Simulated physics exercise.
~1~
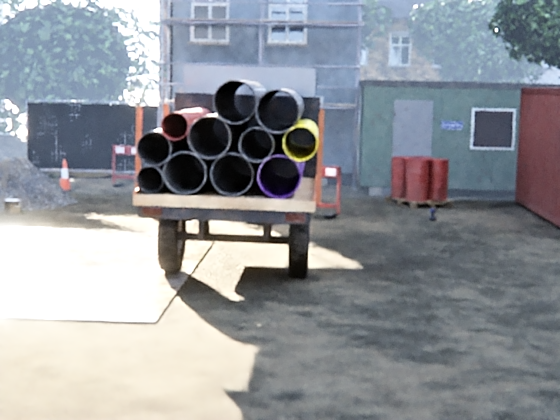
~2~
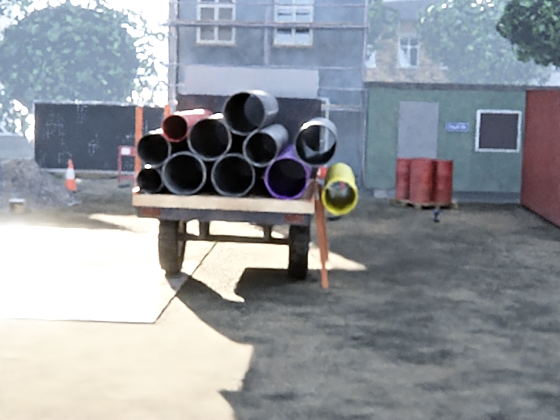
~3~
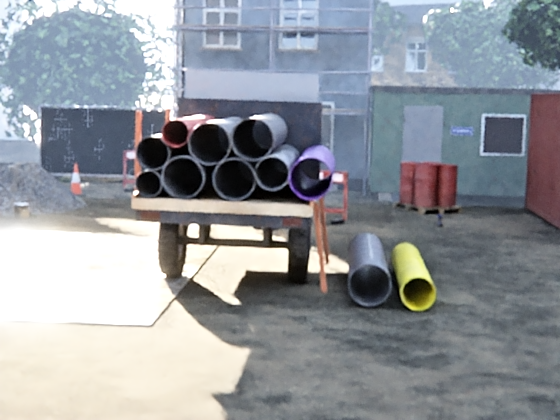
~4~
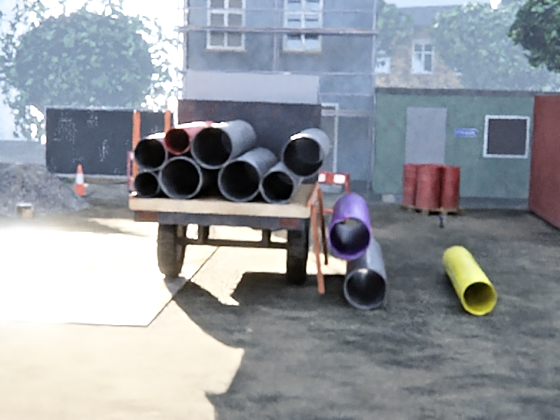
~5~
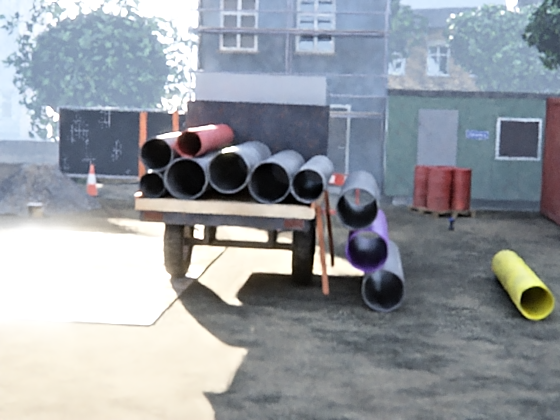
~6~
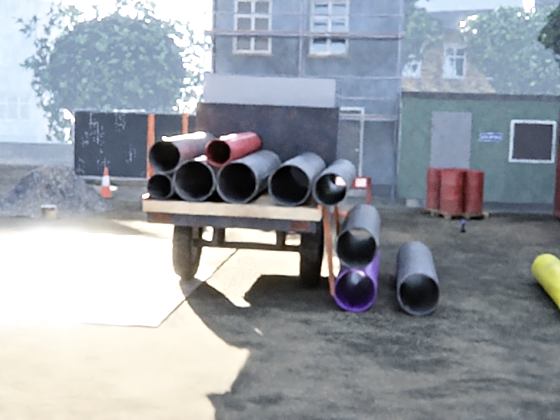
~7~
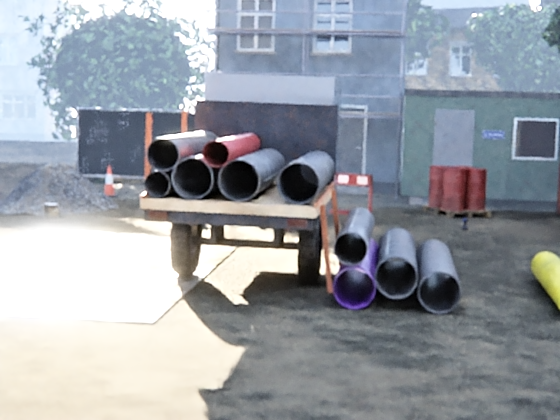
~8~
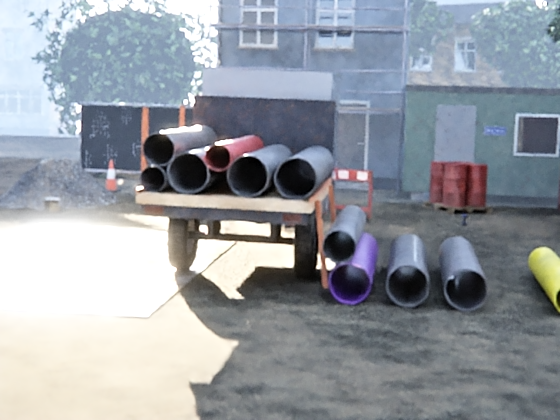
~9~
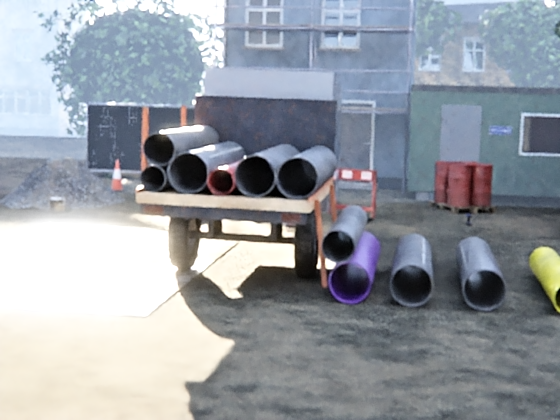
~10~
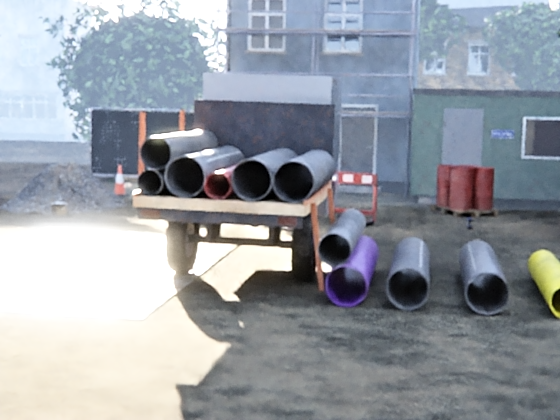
A parked flatbed lorry spills five pipes off its right side, while the rest settle aboard.
